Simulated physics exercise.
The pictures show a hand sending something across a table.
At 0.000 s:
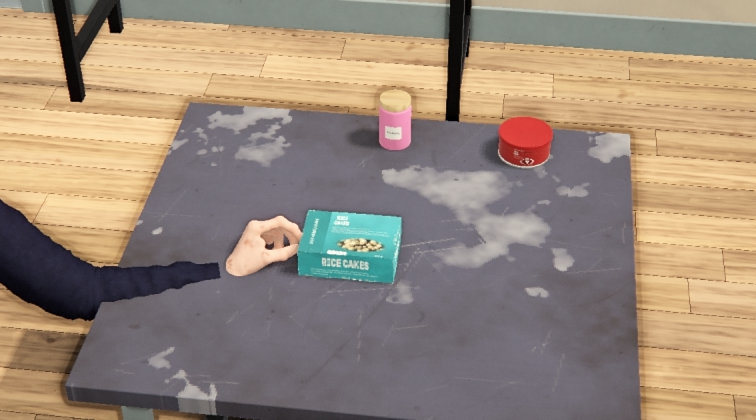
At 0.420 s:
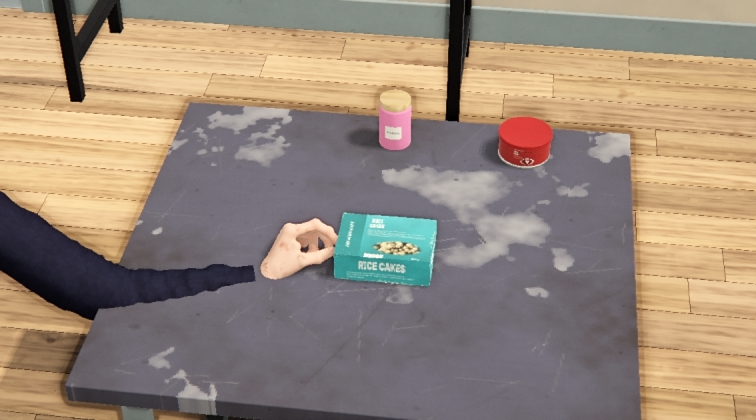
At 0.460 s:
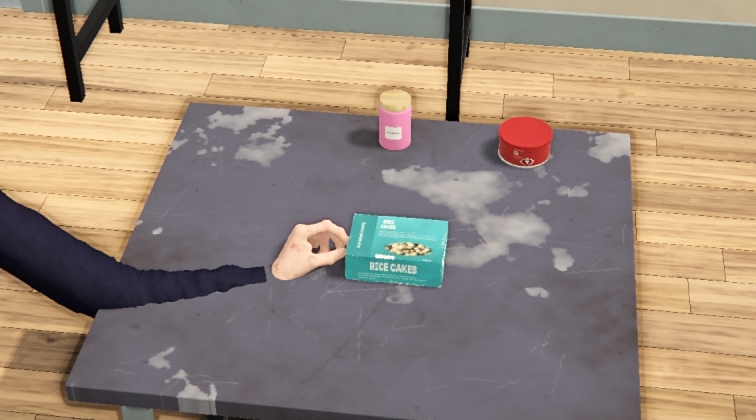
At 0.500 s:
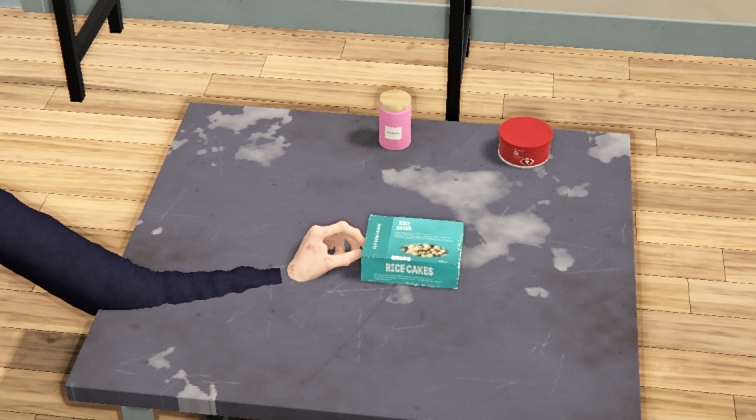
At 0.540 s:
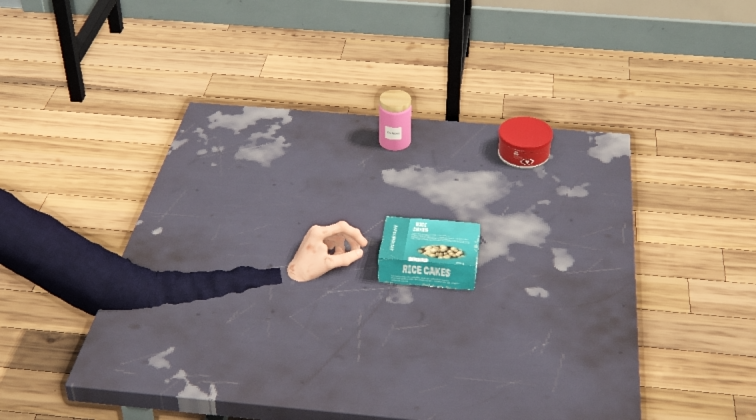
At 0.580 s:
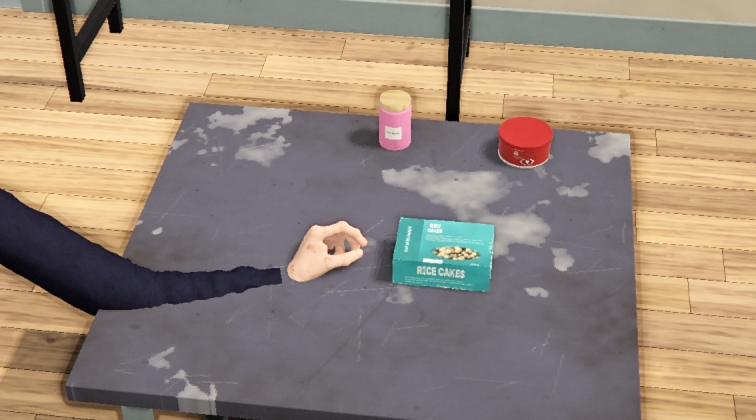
In this clip, a hand in a dark sleeve moves a turquoise packet of rice cakes rightward across a worn gray table, then stays back as the packet slides slightly farther right, with pink and red containers standing behind.
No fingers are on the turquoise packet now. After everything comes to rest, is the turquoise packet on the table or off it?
It doesn't go past the rim, as far as I can tell.
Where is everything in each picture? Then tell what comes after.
Under the hand; turquoise packet (350, 246), in the first frame.
Under the hand; turquoise packet (386, 249), in the second frame.
Under the hand; turquoise packet (397, 250), in the third frame.
Turquoise packet (413, 252), in the fourth frame.
Turquoise packet (430, 253) slid a little, in the fifth frame.
Turquoise packet (444, 254) slid a little, in the sixth frame.
After 0.82 s, turquoise packet slid about its own width near (477, 257).
After 1.06 s, turquoise packet resting near (477, 257).
At rest (1.3 s), moved from the start, turquoise packet. Seen from the same camera at the end, turquoise packet near (477, 257).
